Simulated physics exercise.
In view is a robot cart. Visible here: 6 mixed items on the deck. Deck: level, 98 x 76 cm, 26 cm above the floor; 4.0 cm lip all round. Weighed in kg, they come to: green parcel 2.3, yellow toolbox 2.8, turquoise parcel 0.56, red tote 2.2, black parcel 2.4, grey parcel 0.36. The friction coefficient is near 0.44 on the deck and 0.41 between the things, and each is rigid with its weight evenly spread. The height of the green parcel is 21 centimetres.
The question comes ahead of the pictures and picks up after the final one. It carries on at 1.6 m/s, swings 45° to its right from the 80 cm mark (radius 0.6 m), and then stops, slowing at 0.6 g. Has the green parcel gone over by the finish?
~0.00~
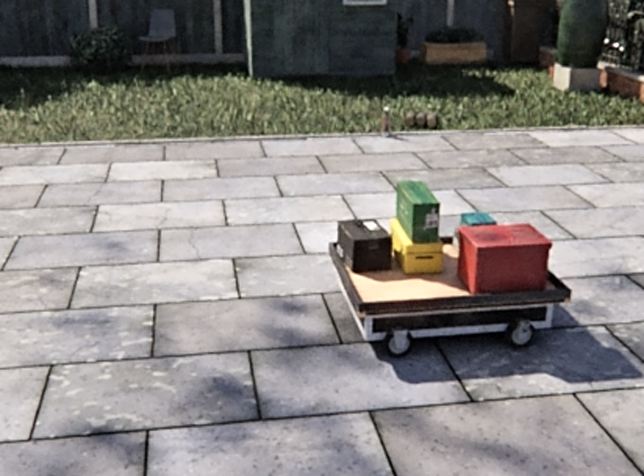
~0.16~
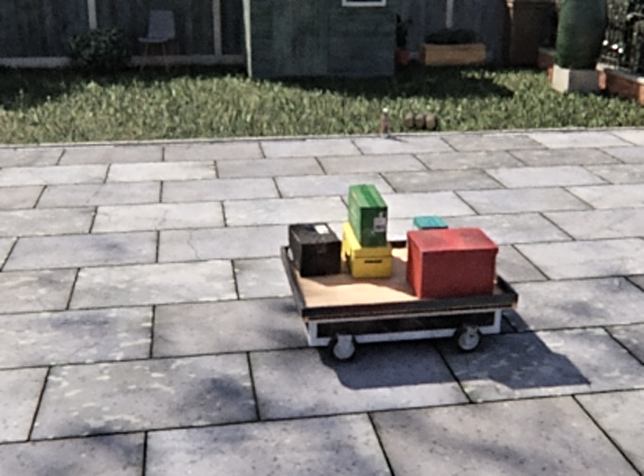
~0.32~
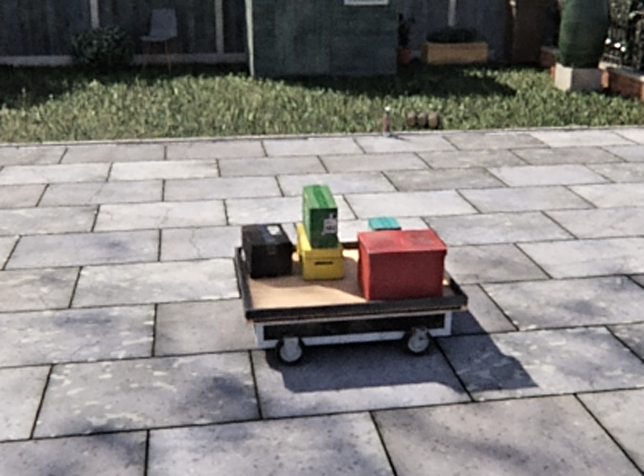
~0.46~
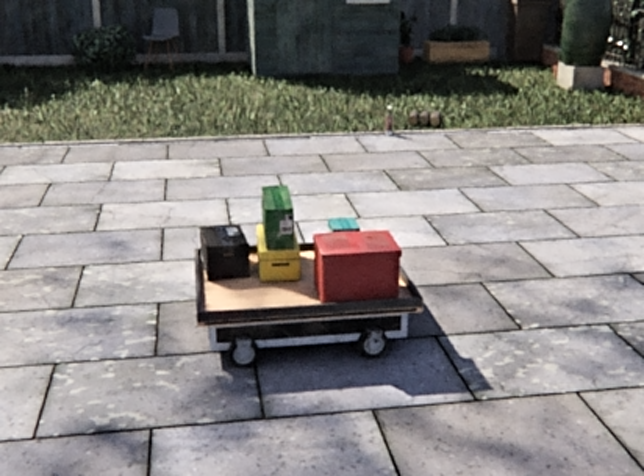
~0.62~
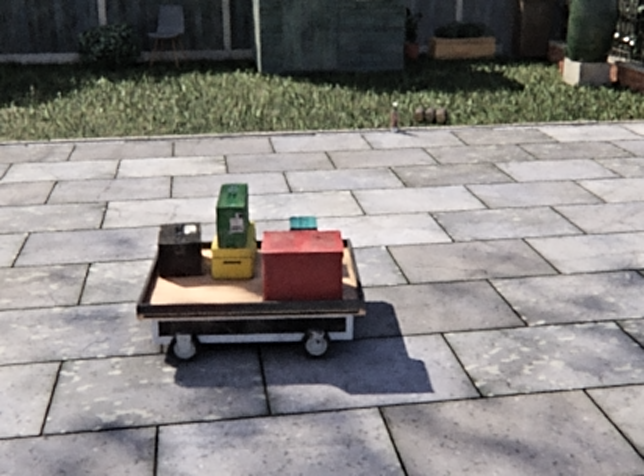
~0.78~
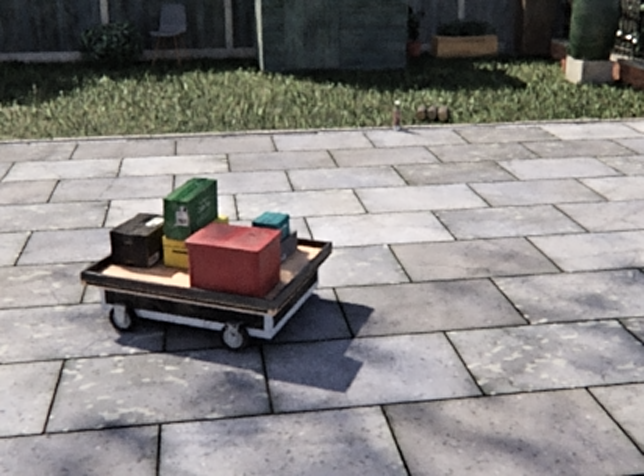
No, it is still on its base.
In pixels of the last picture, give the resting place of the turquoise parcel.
Its middle settles close to pixel (176, 218).
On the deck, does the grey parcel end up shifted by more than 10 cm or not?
The grey parcel holds its spot.
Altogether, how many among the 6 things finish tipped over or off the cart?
I make it 1.
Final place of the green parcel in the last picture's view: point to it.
Close to (112, 186).
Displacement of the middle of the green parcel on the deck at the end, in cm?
Around 24 centimetres.
Around 0.98 s, 157 cm covered, turned 45°; green parcel shifted 21 cm near (151, 196); black parcel shifted 31 cm; yellow toolbox shifted 13 cm.
Around 1.28 s, 179 cm covered, turned 45°, stopped; green parcel at 5° to upright near (111, 185); black parcel shifted 29 cm; yellow toolbox shifted 15 cm.
Finally (2.6 s), on their side or leaning hard on the deck, turquoise parcel; not toppled but over 10 cm from the start, green parcel, yellow toolbox and black parcel; the other 2 still in place (within 10 cm). In the last view, green parcel near (112, 186).
